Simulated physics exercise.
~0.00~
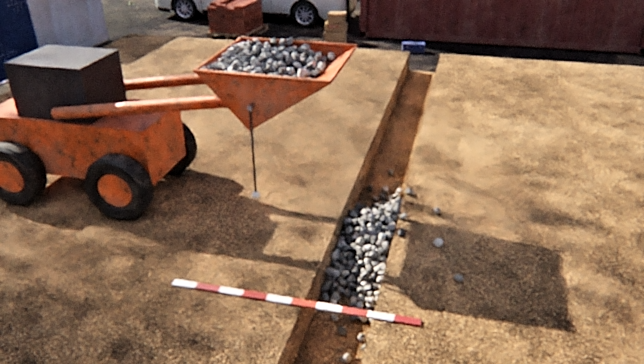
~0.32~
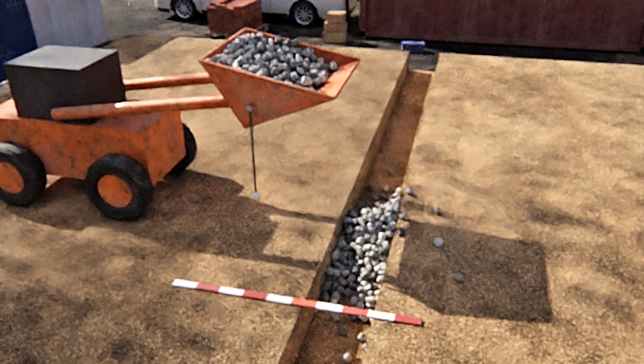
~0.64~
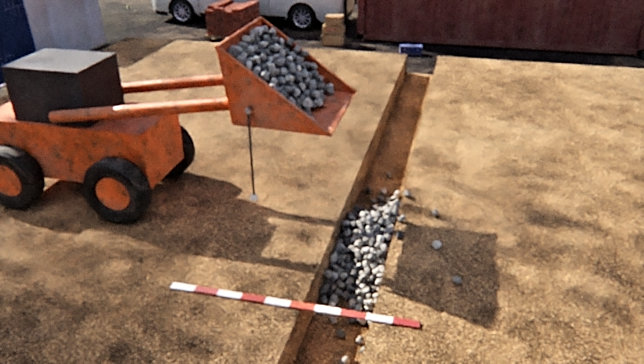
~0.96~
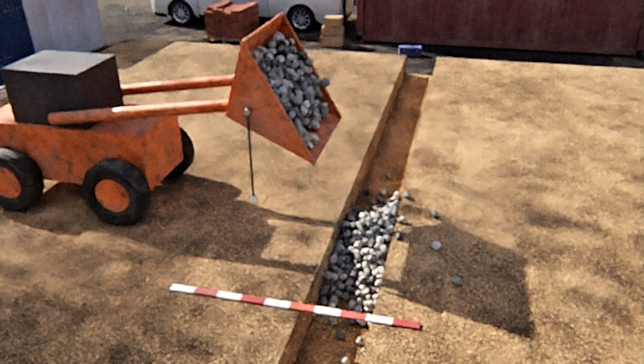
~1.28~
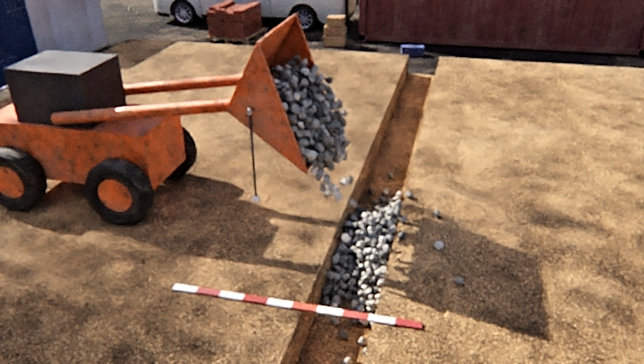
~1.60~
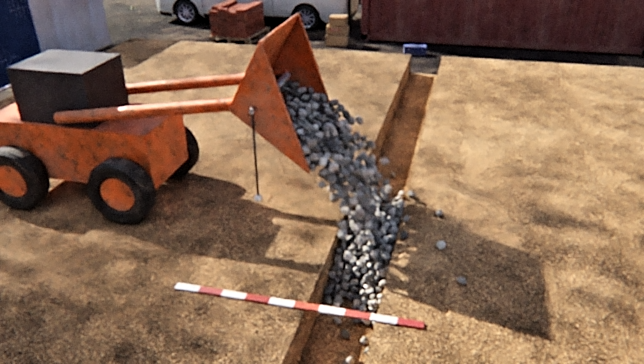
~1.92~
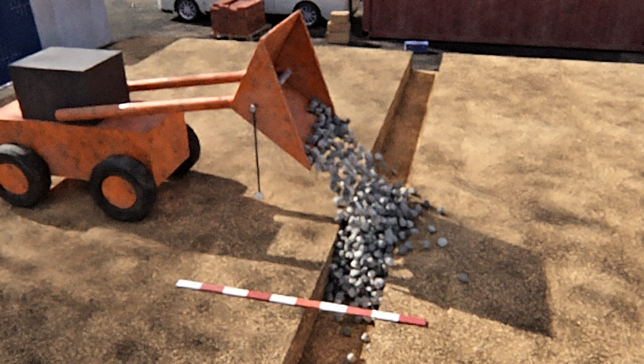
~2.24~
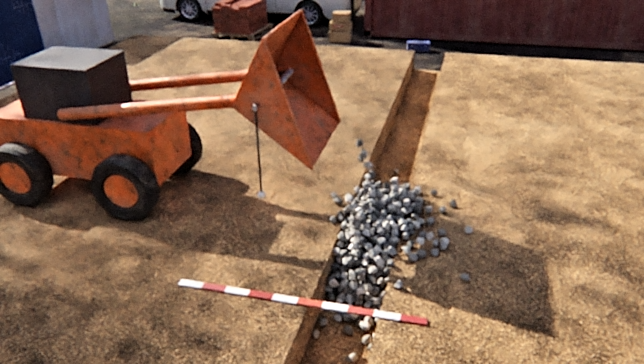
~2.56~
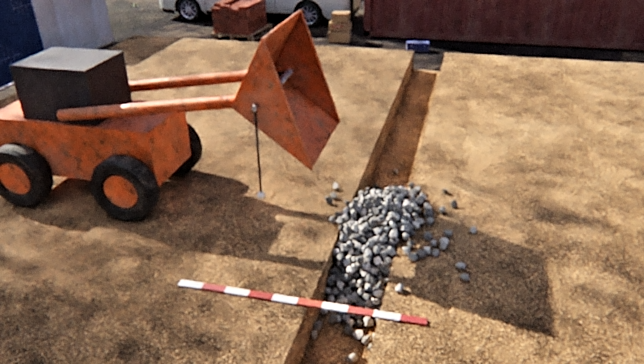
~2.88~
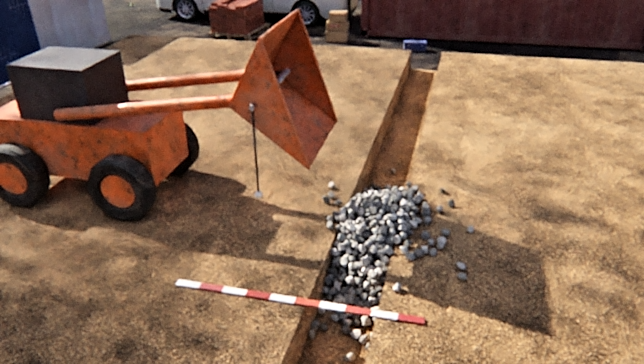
In the video, an orange loader tips its raised bucket forward, and grey stones slide out into a narrow trench already partly filled with stones, near a red-and-white staff. The emptied bucket stays tilted above a larger heap that spills slightly over the trench's edges.
